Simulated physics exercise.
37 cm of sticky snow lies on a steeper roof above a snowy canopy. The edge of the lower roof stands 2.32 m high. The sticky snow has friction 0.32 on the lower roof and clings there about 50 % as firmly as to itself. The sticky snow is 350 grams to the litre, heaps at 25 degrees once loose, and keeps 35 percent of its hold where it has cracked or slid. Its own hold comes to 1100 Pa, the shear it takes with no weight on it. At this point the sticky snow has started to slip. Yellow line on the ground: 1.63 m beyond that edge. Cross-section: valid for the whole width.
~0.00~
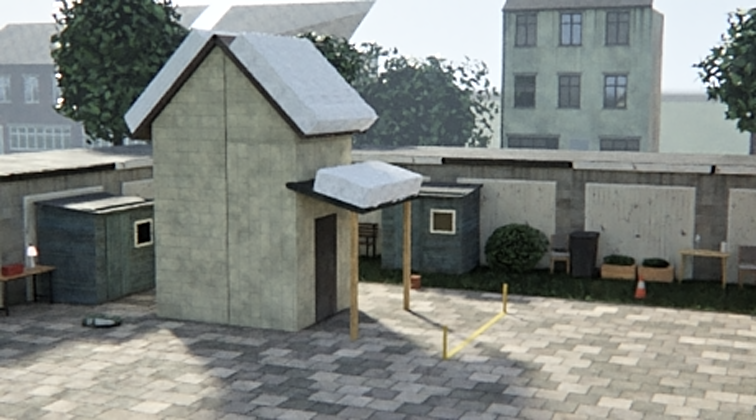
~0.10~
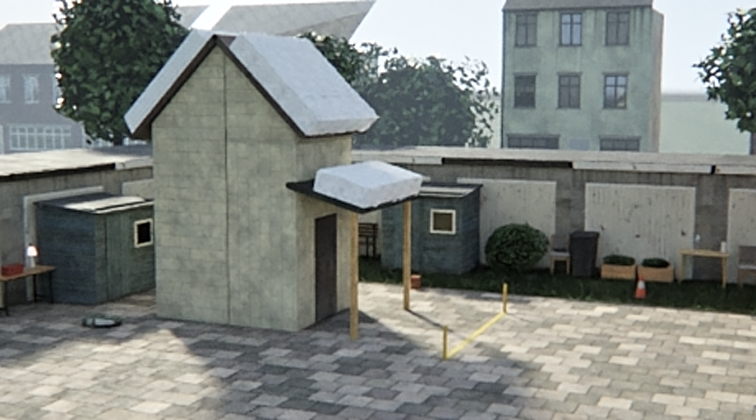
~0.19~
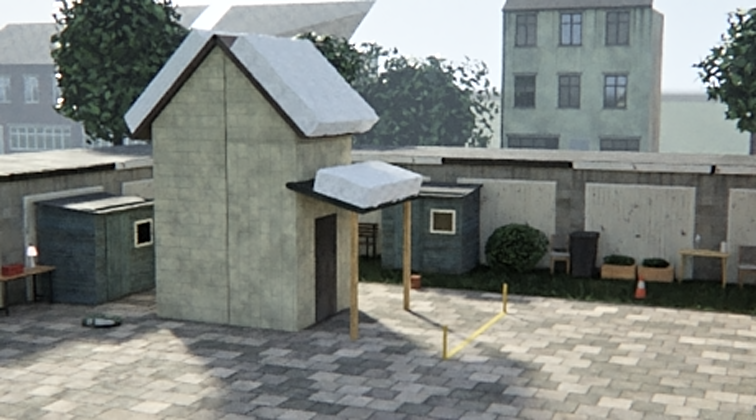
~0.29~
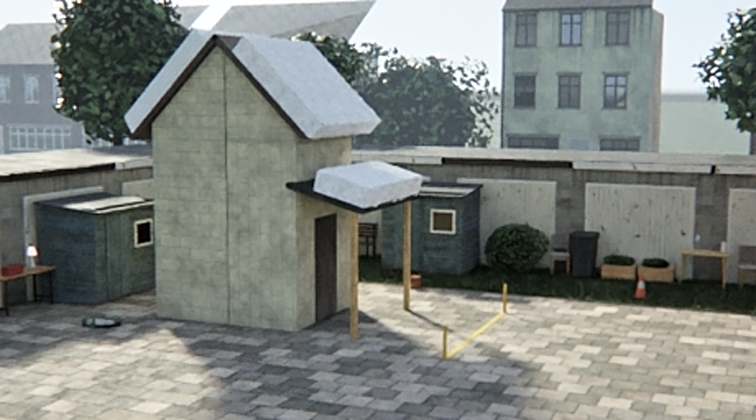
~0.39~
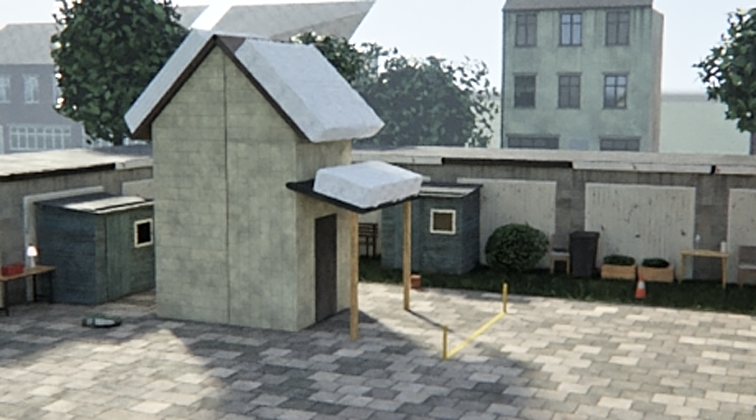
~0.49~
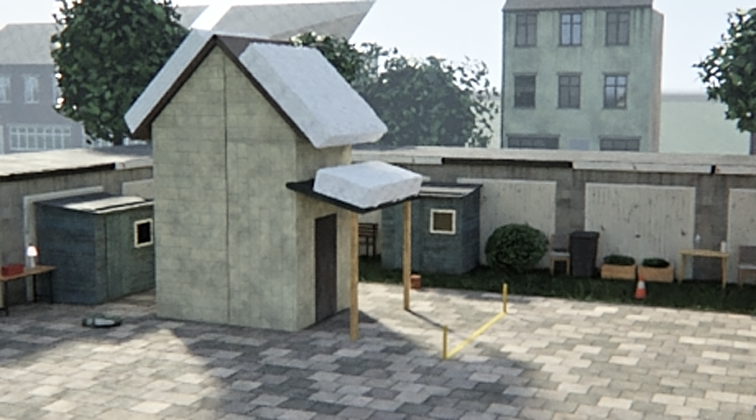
Paved yard with sheds and a tall narrow hut, the thick snow slab on its upper roof slowly sliding down to the right.
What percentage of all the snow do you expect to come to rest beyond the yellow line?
Roughly 23 % of it.
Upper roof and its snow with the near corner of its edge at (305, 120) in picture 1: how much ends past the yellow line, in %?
It would then be around 30 percent.
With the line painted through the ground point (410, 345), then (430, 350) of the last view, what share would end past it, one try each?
45 %, then 35 %.
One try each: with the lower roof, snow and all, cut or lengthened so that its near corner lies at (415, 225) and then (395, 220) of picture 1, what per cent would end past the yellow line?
First about 0 per cent, second about 8 per cent.
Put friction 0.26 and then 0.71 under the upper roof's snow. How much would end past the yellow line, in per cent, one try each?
Roughly 40 per cent first, roughly 10 per cent second.
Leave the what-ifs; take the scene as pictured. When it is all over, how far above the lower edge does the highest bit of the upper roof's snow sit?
Roughly 0.6 m.
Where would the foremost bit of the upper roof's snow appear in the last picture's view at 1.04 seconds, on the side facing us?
Close to pixel (358, 171).
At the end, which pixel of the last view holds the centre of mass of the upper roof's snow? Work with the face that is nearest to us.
Near pixel (426, 329).
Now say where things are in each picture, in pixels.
Front end of the sticky snow at (306, 106), in the first picture.
Front end of the sticky snow at (307, 106), its middle shifted 1.1 cm, in the second picture.
Front end of the sticky snow at (308, 119), its middle shifted 4.4 cm, 2 % of it past the upper edge, in one piece, in the third picture.
Front end of the sticky snow at (310, 123), its middle shifted 10 cm, 5 % of it past the upper edge, in one piece, in the fourth picture.
Front end of the sticky snow at (313, 114), its middle shifted 18 cm, 9 % of it past the upper edge, in one piece, in the fifth picture.
Front end of the sticky snow at (318, 129), its middle shifted 29 cm, 14 % of it past the upper edge, cracking, in the sixth picture.
By 1.04 s, none is below the lower edge and 0 % is past the line.
By 1.69 s, 22 % is below the lower edge and 0 % is past the line.
By 2.35 s, 66 % is below the lower edge and 14 % is past the line.
By 3.00 s, 69 % is below the lower edge and 23 % is past the line.
By 5.60 s, at the end, 80 % is below the lower edge and 23 % is past the line.
